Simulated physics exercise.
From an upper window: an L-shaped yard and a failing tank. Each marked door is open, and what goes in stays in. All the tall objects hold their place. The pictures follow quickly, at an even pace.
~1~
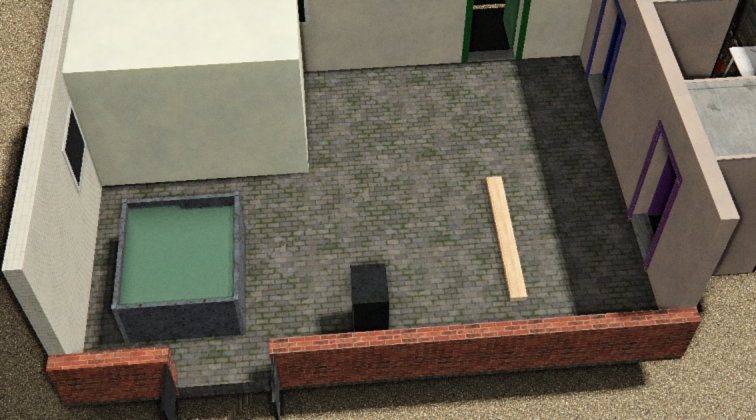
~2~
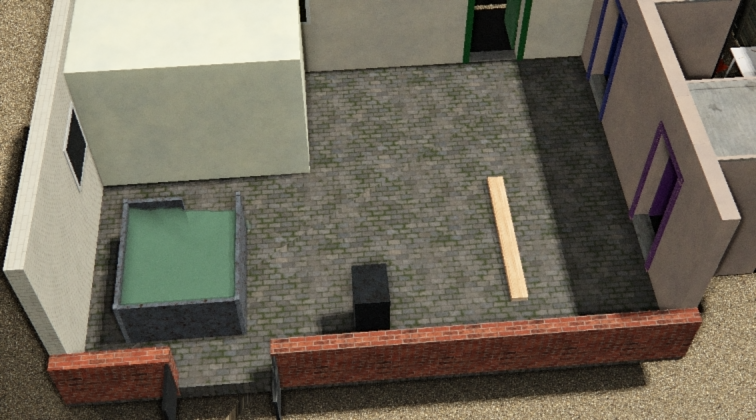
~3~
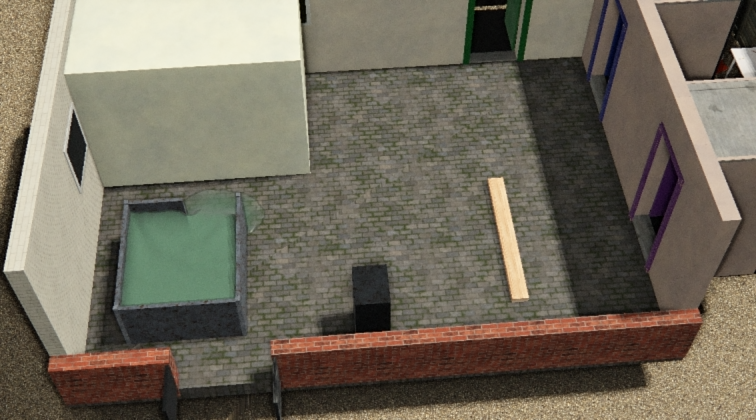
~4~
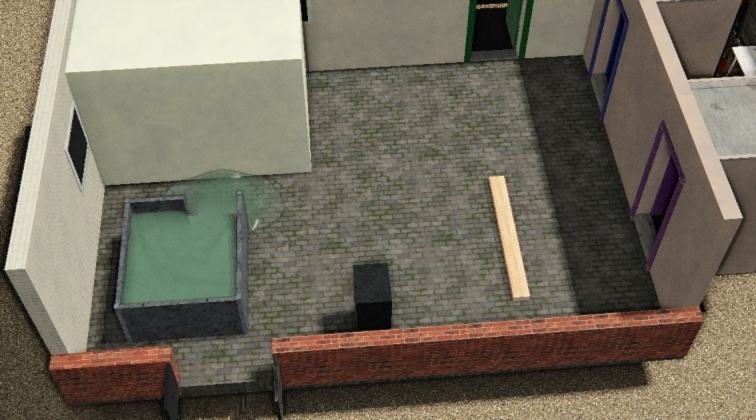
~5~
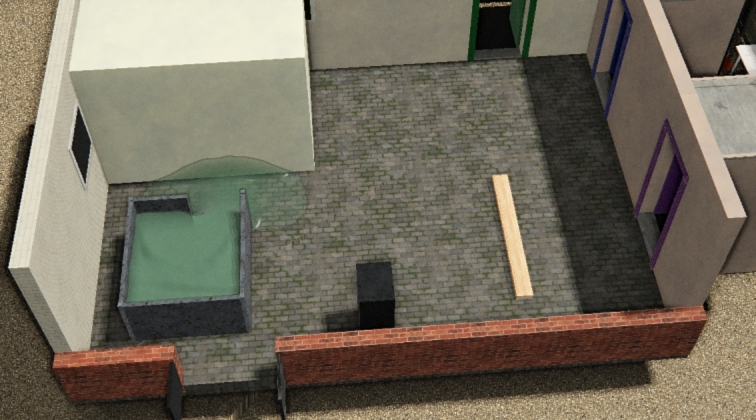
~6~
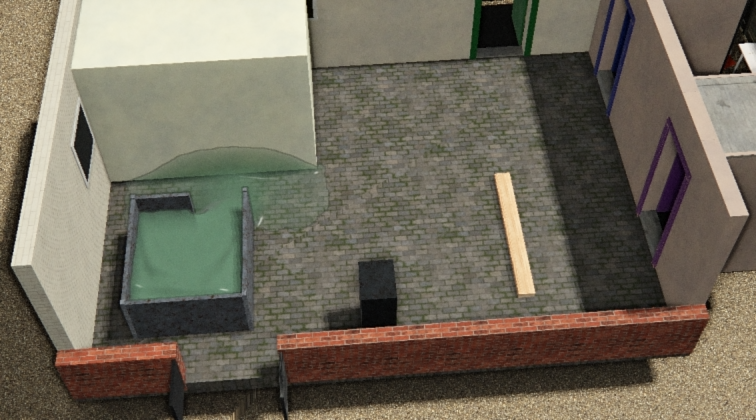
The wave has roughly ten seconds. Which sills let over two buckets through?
The blue door holds within the limit; the purple door holds within the limit; the green door holds within the limit.
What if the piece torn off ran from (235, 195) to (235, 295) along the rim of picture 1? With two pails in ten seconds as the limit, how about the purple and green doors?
In short: Purple lets more in, green goes over.
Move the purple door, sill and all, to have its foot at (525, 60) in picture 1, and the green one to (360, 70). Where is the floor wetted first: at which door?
I say the blue door.
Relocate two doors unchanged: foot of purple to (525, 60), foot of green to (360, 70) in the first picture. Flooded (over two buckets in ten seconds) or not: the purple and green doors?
Purple stays under, green is under.
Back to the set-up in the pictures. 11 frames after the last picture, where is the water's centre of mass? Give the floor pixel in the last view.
At about (228, 239).
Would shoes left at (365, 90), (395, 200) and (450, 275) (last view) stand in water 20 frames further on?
In that order: Free of water, flooded, under water.
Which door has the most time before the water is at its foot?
I say the green-painted one.
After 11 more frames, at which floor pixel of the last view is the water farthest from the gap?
I would point to (534, 147).
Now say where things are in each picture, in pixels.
In the first picture, still water in the open tank at (179, 252).
In the second picture, the front is at (248, 228), out from the gap on the open tank's far side.
In the third picture, the front is at (202, 195), out from the gap on the open tank's far side.
In the fourth picture, water pours out on the open tank's far side and has run to (185, 181).
In the fifth picture, the front is at (292, 173), out from the gap on the open tank's far side.
In the sixth picture, the front is at (319, 166), out from the gap on the open tank's far side.
A moment on, water covers 15 % of the floor; the blue door not reached, the purple door not reached, the green door not reached.
Next, water covers 40 % of the floor; the blue door not reached, the purple door not reached, the green door not reached.
Then, water covers 70 % of the floor; the blue door wet at the sill, nothing in, the purple door wet at the sill, nothing in, the green door not reached.
Later, water covers 75 % of the floor; the blue door wet at the sill, nothing in, the purple door wet at the sill, nothing in, the green door wet at the sill, nothing in.
In the end, water covers 90 % of the floor; the blue door wet at the sill, nothing in, the purple door wet at the sill, nothing in, the green door wet at the sill, nothing in.
